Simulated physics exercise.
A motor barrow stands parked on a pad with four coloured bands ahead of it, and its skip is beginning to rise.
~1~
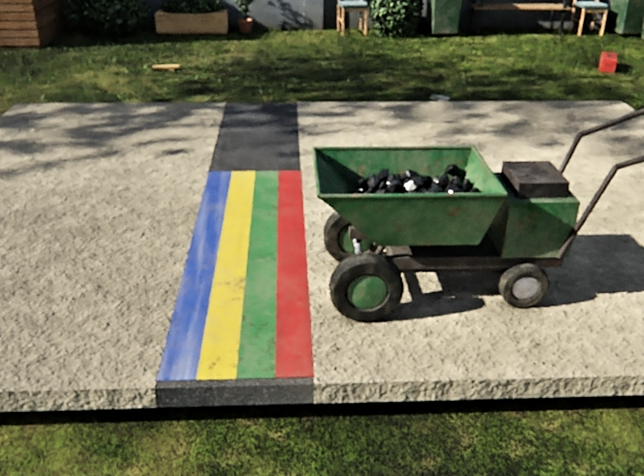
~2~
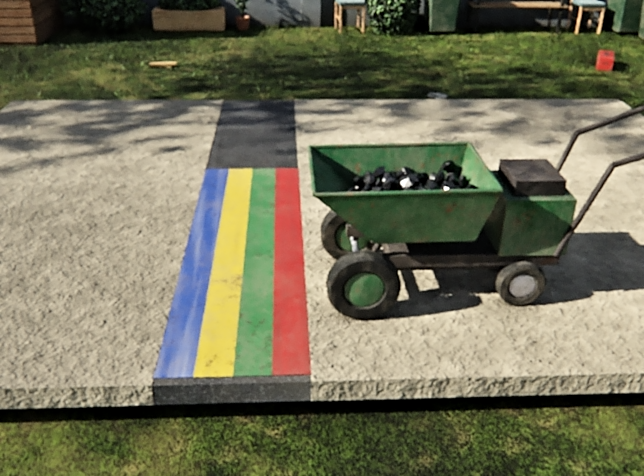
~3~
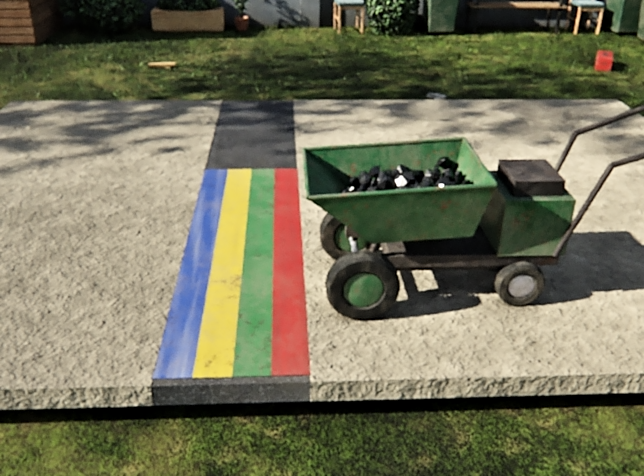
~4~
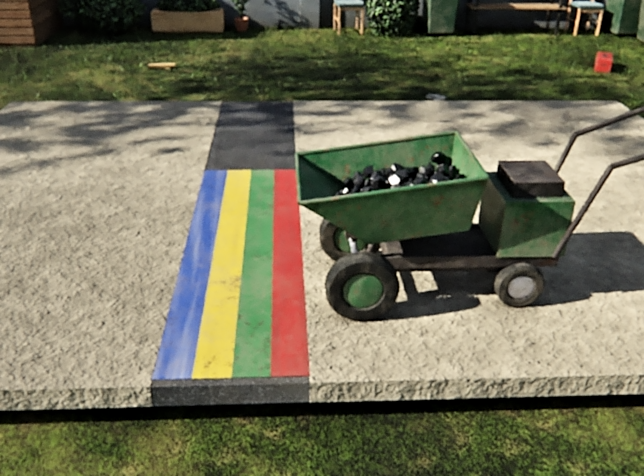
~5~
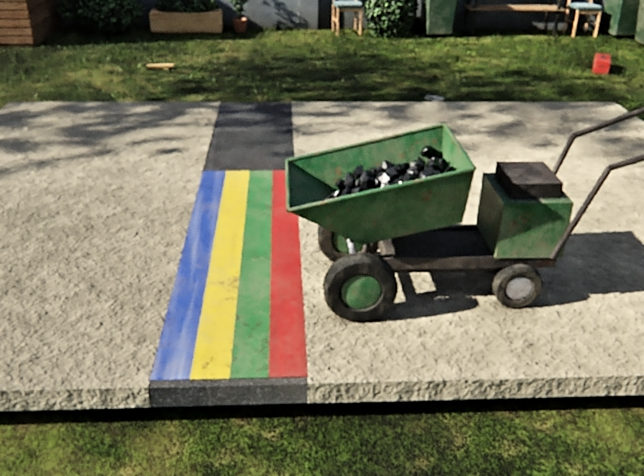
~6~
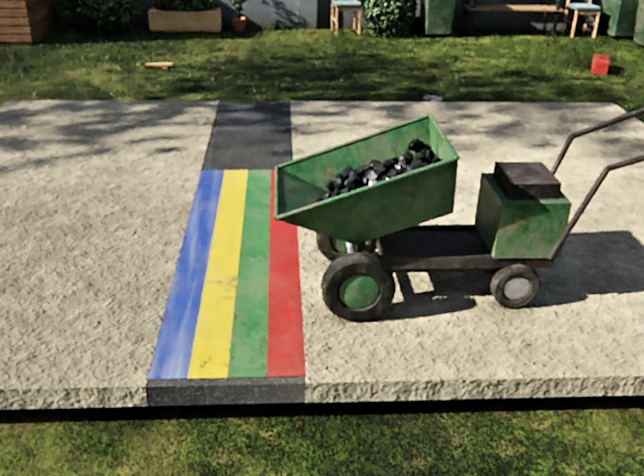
A green motor barrow loaded with black lumps stood on a pale pad beside blue, yellow, green and red bands, and its skip slowly tilted, the back rising as the front lip moved left and down.
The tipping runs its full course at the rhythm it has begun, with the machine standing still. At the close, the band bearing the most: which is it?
It is the yellow band.
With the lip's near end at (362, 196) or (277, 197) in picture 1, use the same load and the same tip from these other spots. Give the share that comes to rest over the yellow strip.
Roughly 20 per cent first, then roughly 0 per cent.
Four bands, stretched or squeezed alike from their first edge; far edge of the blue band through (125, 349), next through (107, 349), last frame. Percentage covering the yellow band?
Shares: Close to 30 %; close to 30 %.
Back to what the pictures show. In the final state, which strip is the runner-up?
The next one is that blue strip.
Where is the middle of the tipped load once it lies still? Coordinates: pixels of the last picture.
Somewhere around (207, 289) in the final view.
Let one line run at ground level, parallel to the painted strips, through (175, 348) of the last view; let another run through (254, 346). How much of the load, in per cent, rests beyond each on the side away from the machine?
20 and 70 in a hundred.
Soon after the last picture, skip tipped steeply; all in the skip.
A little later, skip tipped right over; most in the skip; a small part over the green strip; a small part over the yellow strip; a stray few over the blue strip.
Later still, skip tipped right over; about a quarter in the skip; a small part over the green strip; about a third over the yellow strip; about a quarter over the blue strip; a small part off the paint.
At rest, skip tipped right over; about a quarter in the skip; none over the red strip; a small part over the green strip; about a third over the yellow strip; about a quarter over the blue strip; a small part off the paint.
